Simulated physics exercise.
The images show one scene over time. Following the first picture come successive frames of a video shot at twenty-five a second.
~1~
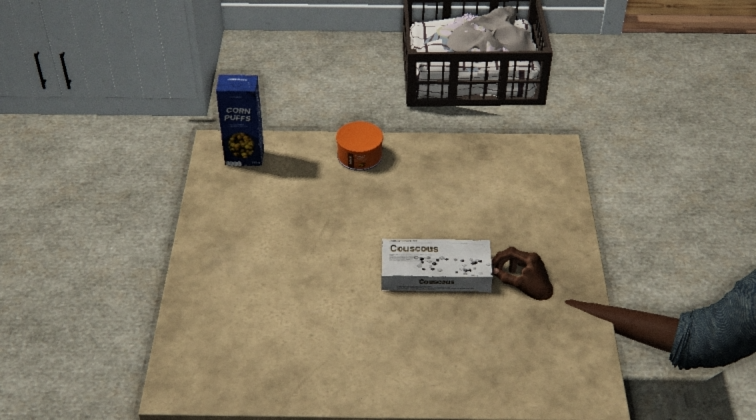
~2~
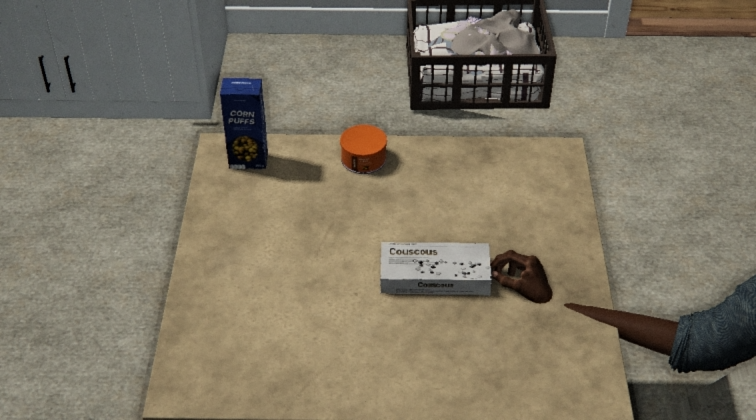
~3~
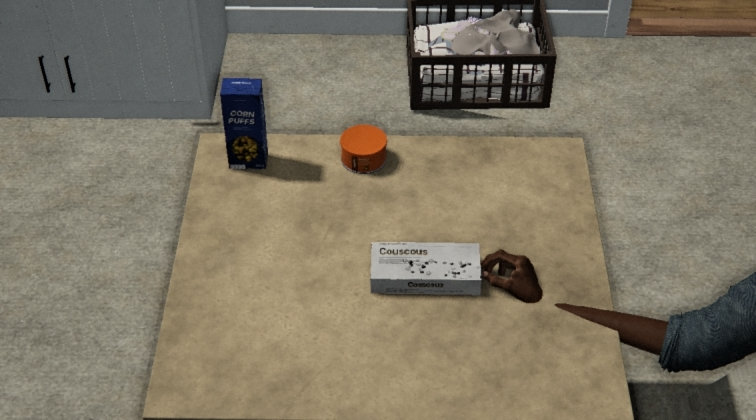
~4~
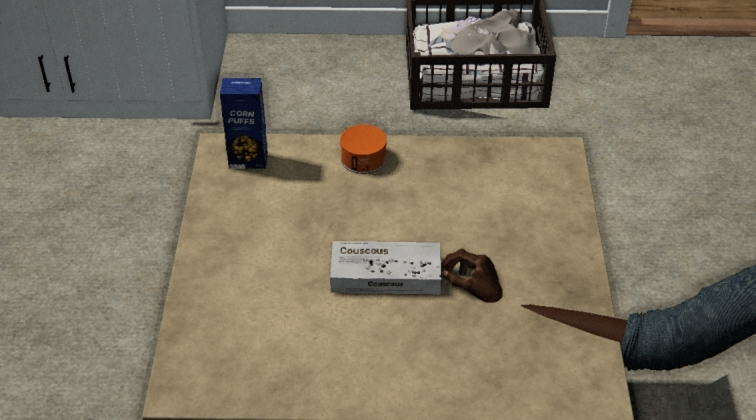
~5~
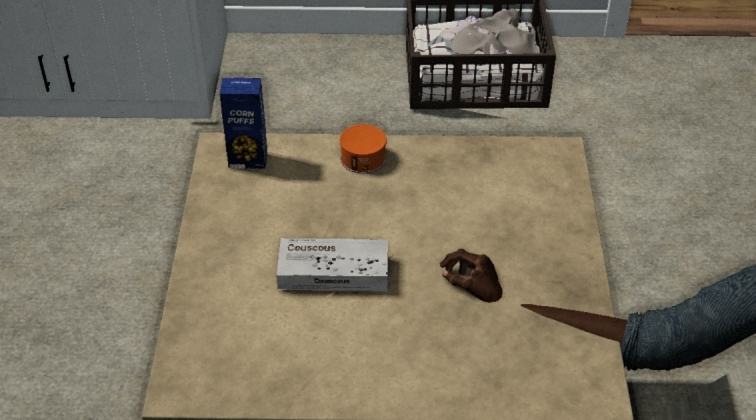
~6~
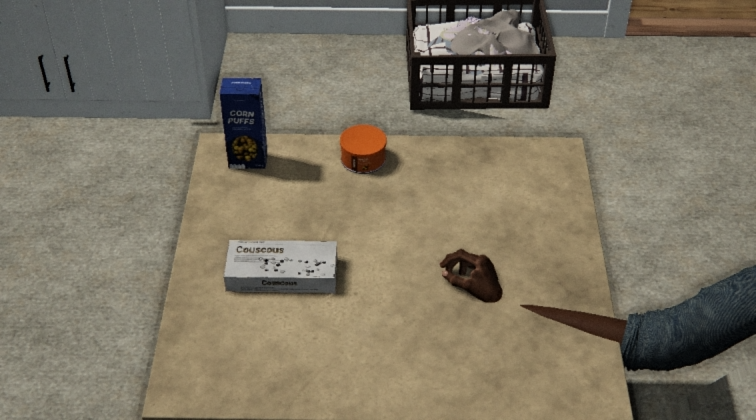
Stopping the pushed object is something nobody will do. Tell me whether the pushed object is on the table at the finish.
At the finish the pushed object is no longer on the table.
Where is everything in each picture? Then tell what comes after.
The first picture shows under the hand; white packet (436, 265).
The second picture shows under the hand; white packet (435, 269).
The third picture shows under the hand; white packet (425, 268).
The fourth picture shows white packet (386, 268).
The fifth picture shows white packet (333, 265) displaced a little.
The sixth picture shows white packet (282, 267) displaced about its own width.
Then, 0.10 s past the last view, white packet now off the table.
Then, 0.30 s past the last view, things are still on the move.
Then, 0.50 s past the last view, as before.
Finally, off the table, white packet.
